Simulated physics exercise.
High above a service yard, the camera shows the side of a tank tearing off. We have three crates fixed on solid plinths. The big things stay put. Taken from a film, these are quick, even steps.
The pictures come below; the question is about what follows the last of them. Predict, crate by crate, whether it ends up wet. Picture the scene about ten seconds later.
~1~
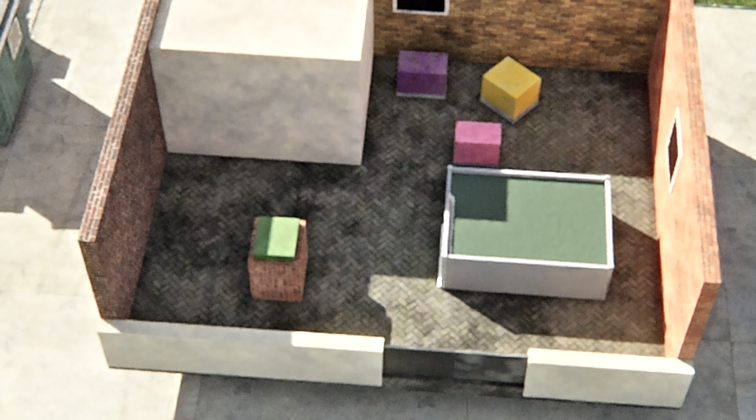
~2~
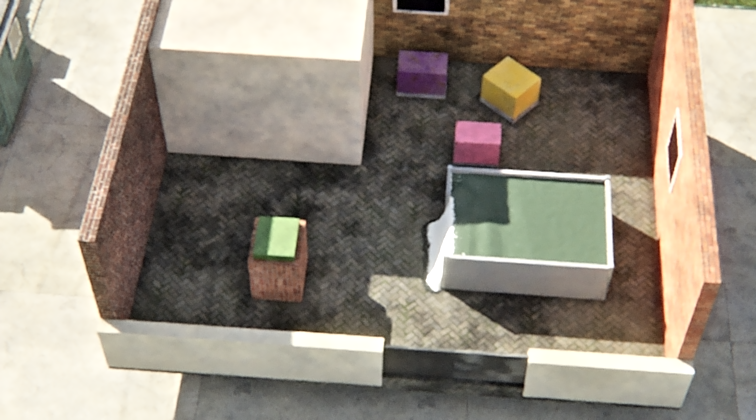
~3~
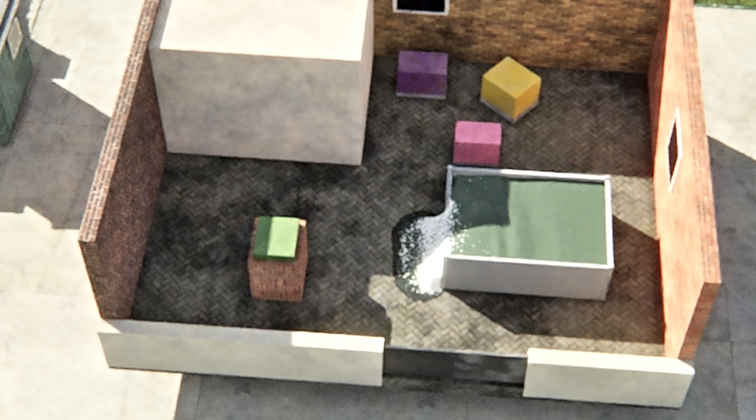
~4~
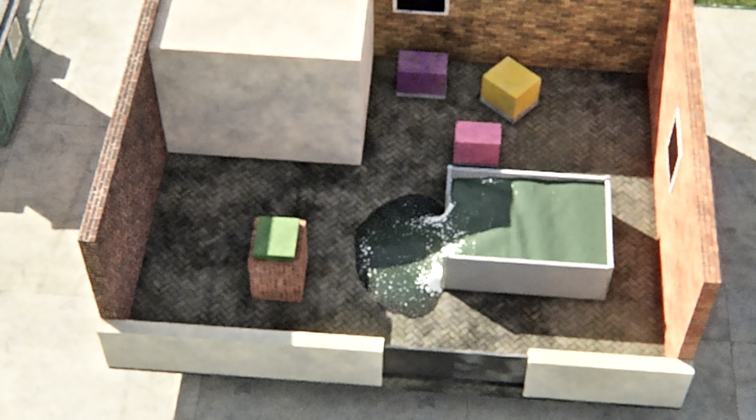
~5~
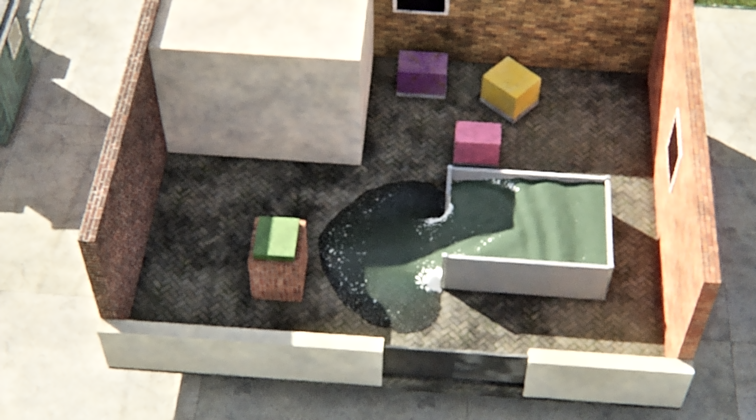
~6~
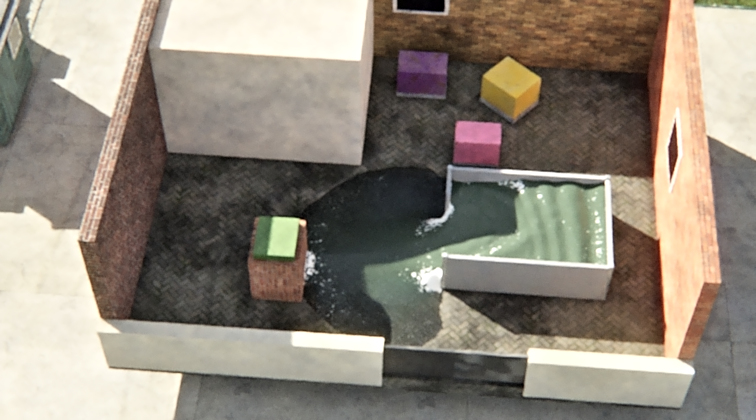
Outcome: The yellow crate remains clear of the water all along. The purple crate remains clear of the water all along. The pink crate doesn't remain clear of the water all along.
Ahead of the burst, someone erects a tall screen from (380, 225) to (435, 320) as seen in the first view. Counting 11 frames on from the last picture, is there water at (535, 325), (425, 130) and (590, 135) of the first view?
One by one: Soaked, soaked, spared.
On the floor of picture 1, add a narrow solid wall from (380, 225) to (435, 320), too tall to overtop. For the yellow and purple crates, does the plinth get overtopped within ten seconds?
Then: The yellow one is wetted; the purple one takes water.
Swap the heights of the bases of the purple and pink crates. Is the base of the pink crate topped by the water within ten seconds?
Pink: Flooded.
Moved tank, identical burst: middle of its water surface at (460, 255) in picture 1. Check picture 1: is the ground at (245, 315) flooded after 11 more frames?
Submerged.
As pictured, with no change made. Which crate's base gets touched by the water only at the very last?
Clearly the yellow-painted one.
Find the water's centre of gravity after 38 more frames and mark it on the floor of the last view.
Roughly (336, 260).
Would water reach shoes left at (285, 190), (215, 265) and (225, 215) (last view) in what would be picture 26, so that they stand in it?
Going through them in order, I'd say drenched, drenched and drenched.
A moment on, water covers 35 % of the floor; the yellow crate not reached, the purple crate not reached, the pink crate water round its plinth.
Next, water covers 40 % of the floor; the yellow crate not reached, the purple crate not reached, the pink crate water round its plinth.
Then, water covers 50 % of the floor; the yellow crate not reached, the purple crate water round its plinth, the pink crate water round its plinth.
Later, water covers 65 % of the floor; the yellow crate not reached, the purple crate water round its plinth, the pink crate water round its plinth.
In the end, water covers 90 % of the floor; the yellow crate stayed above the water, the purple crate stayed above the water, the pink crate was topped.
